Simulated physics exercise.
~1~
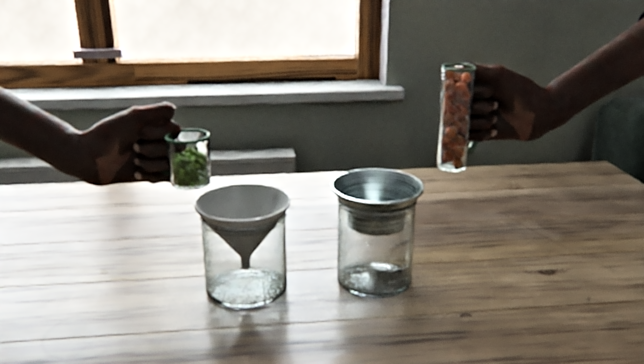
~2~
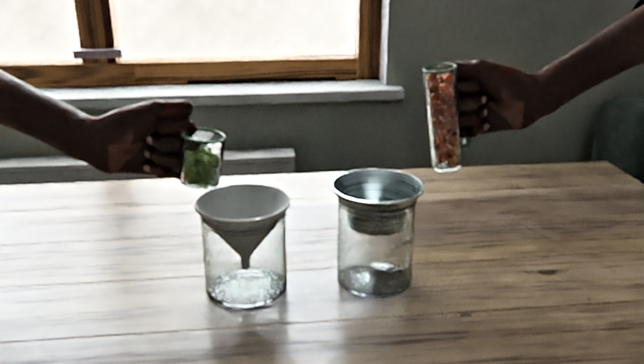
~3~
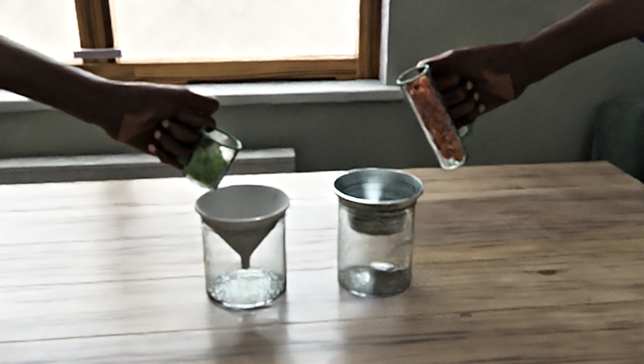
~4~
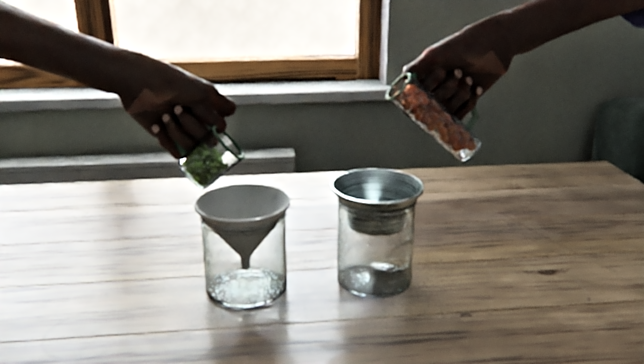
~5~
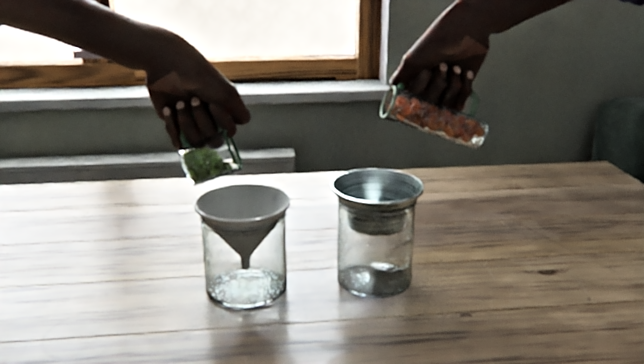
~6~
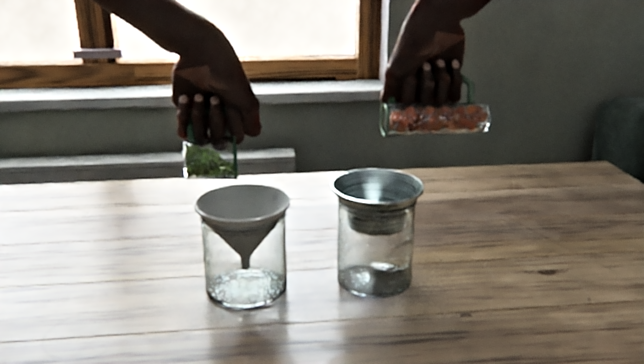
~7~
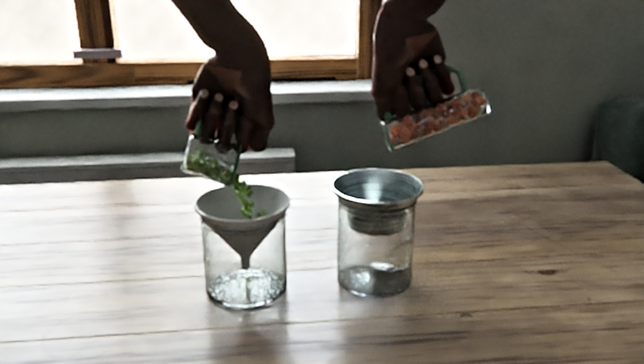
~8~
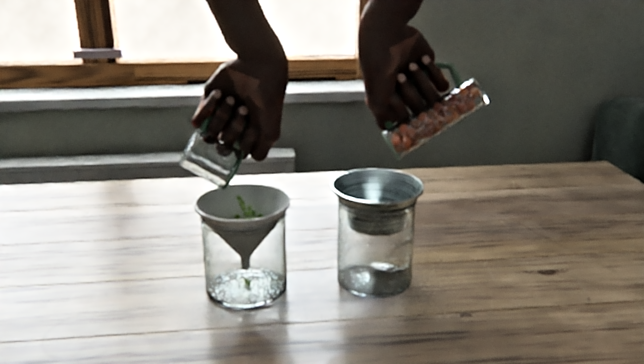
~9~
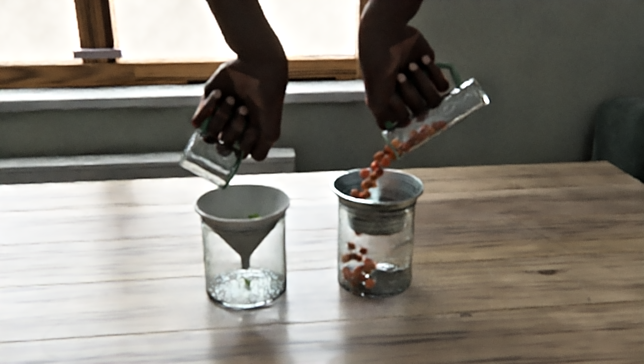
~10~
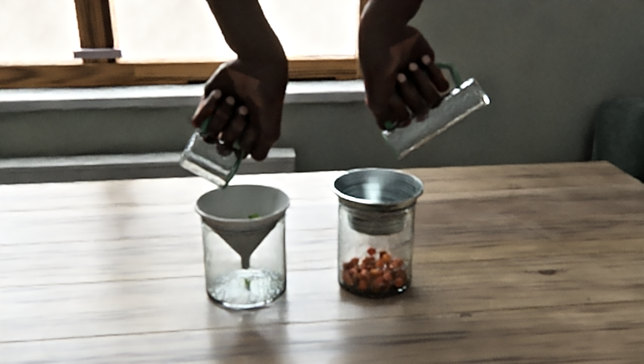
In the video, two hands tip glass cups over funnels set in clear jars on a wooden table. The left cup's green bits pour first and mostly stay in the gray funnel, then the right cup's orange pieces tumble through the metal funnel and settle in the jar.
